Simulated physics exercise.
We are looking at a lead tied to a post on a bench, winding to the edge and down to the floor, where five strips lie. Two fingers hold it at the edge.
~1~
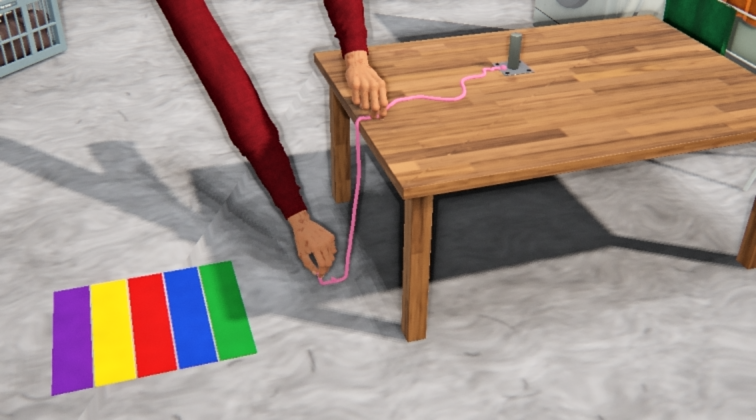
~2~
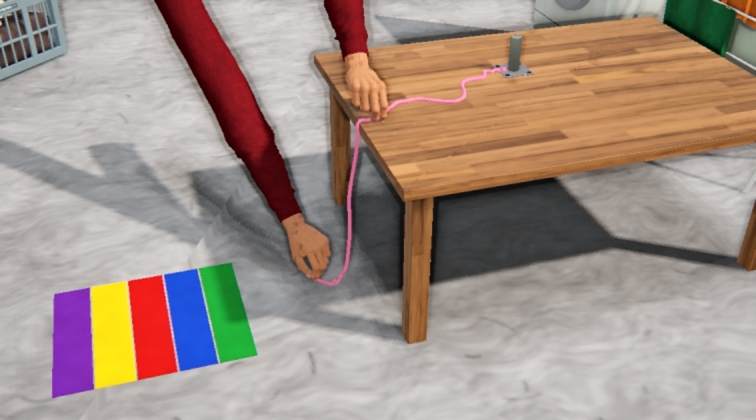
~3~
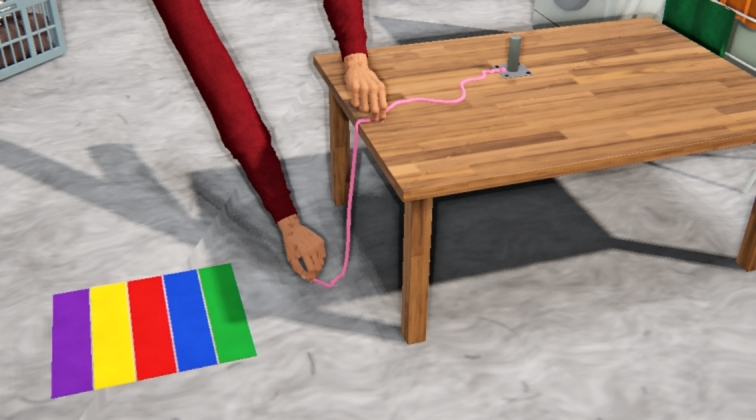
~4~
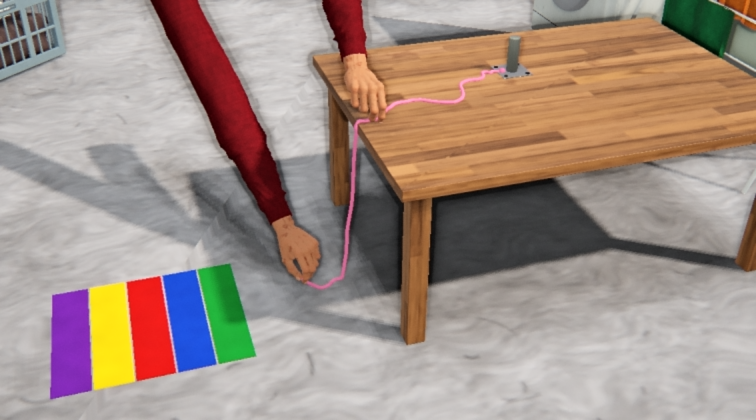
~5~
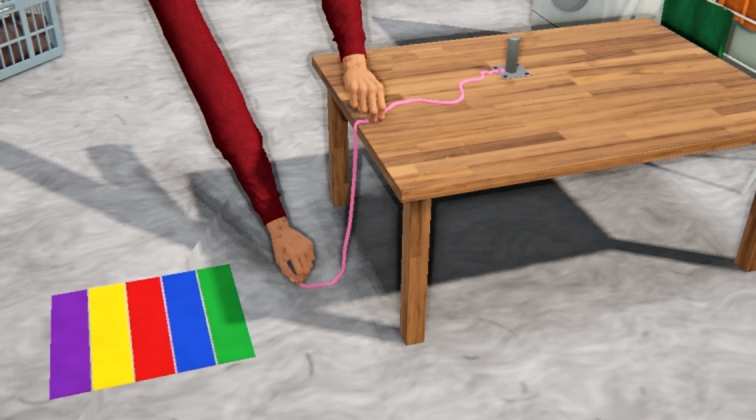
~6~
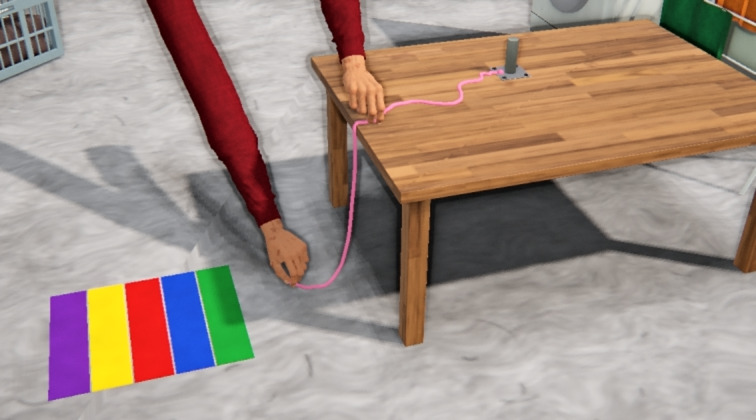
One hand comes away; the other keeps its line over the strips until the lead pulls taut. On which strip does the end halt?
The red one.
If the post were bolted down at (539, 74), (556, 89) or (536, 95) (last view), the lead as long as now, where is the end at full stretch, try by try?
Try by try, around (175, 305), (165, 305) and (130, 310).
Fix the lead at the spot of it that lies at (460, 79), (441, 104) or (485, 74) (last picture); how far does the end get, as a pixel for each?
Try by try, around (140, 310), (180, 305) and (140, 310).
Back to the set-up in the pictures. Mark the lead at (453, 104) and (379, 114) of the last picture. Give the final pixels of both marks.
They go to (414, 99) and to (341, 126).
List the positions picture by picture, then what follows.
The first frame shows end (319, 273); green (234, 338); blue (195, 346); red (155, 354); yellow (114, 362); purple (72, 371).
The second frame shows end (313, 276); lead through (485, 76) (462, 99) (396, 103) (357, 140) (349, 204) (346, 265).
The third frame shows end (308, 278).
The fourth frame shows end (302, 279); lead through (483, 77) (461, 100) (394, 104) (356, 141) (351, 205) (344, 267).
The fifth frame shows end (297, 280).
The sixth frame shows end (291, 282); lead through (482, 78) (459, 101) (393, 106) (355, 142) (352, 205) (340, 268).
Early on, end near (218, 296); over green.
Midway, end near (169, 305); over blue.
At the end of the slack, end near (139, 311); over red. It halts on the red strip.
